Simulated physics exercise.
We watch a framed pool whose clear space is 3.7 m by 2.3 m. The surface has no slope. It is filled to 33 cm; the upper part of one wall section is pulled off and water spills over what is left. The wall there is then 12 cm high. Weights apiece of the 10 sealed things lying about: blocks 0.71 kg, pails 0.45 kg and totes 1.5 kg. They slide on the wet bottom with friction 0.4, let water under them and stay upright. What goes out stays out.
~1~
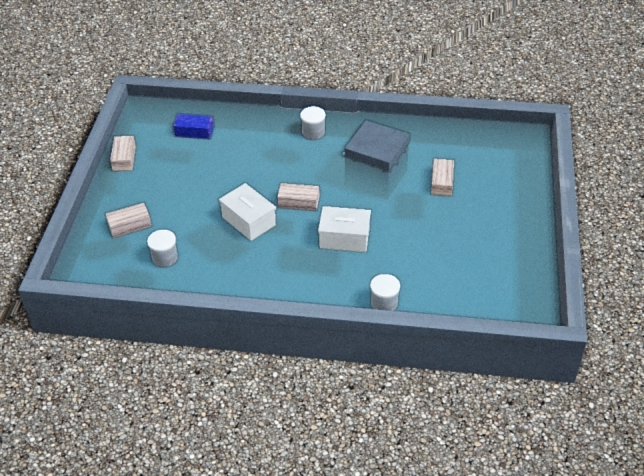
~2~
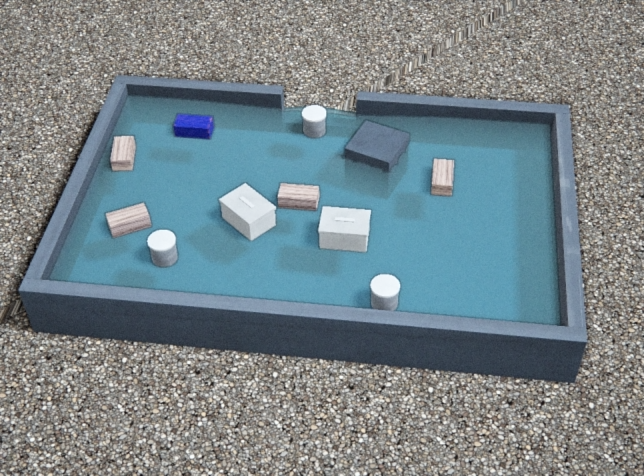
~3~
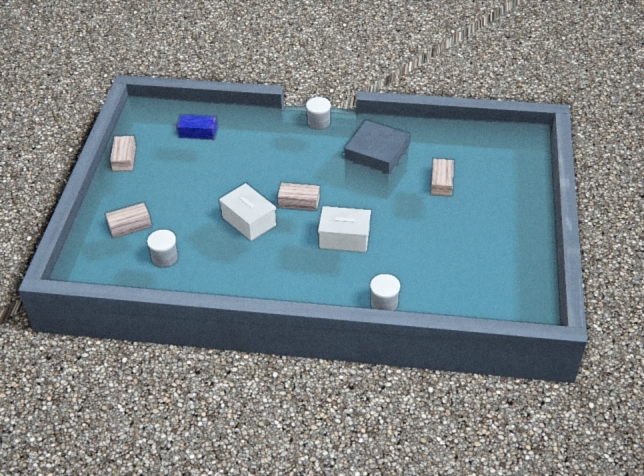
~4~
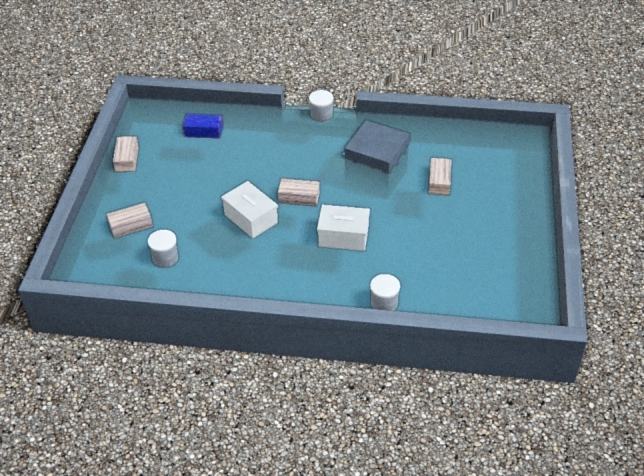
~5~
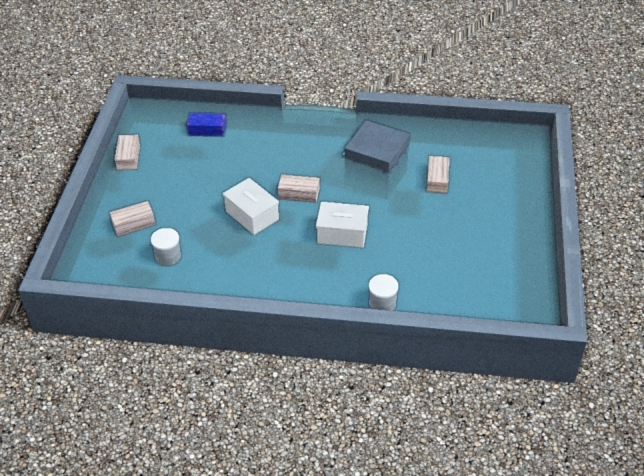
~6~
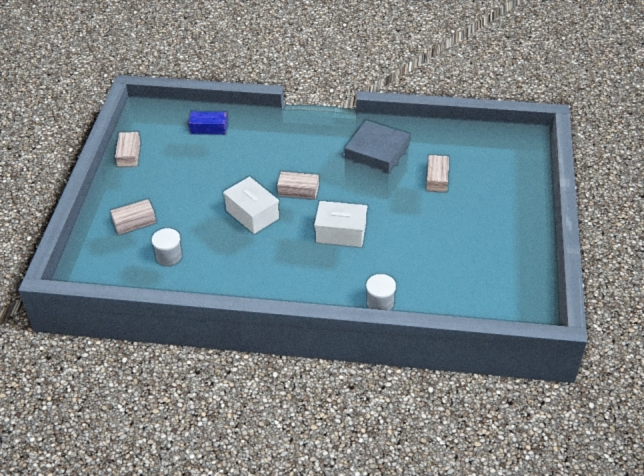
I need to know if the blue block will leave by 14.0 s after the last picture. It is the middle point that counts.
The blue block gets out.
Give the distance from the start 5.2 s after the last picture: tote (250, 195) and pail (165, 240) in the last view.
In that order: 30 cm, 10 cm.
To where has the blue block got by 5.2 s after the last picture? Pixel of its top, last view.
Around (268, 109).
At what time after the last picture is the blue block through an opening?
At about 6.0 s.
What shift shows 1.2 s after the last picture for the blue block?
Roughly 20 cm by then.
Then, 1.2 s after the last picture the blue block is near (217, 118), 0.2 m from its start, afloat; 1 of 10 are out; 9 afloat.
Then, 5.2 s after the last picture the blue block is near (268, 109), 0.7 m from its start, afloat; 1 of 10 are out; 9 afloat.
Then, 10.0 s after the last picture the blue block has gone out; 3 of 10 are out; 7 afloat.
Then, 14.0 s after the last picture the blue block has gone out; 3 of 10 are out; 7 afloat.
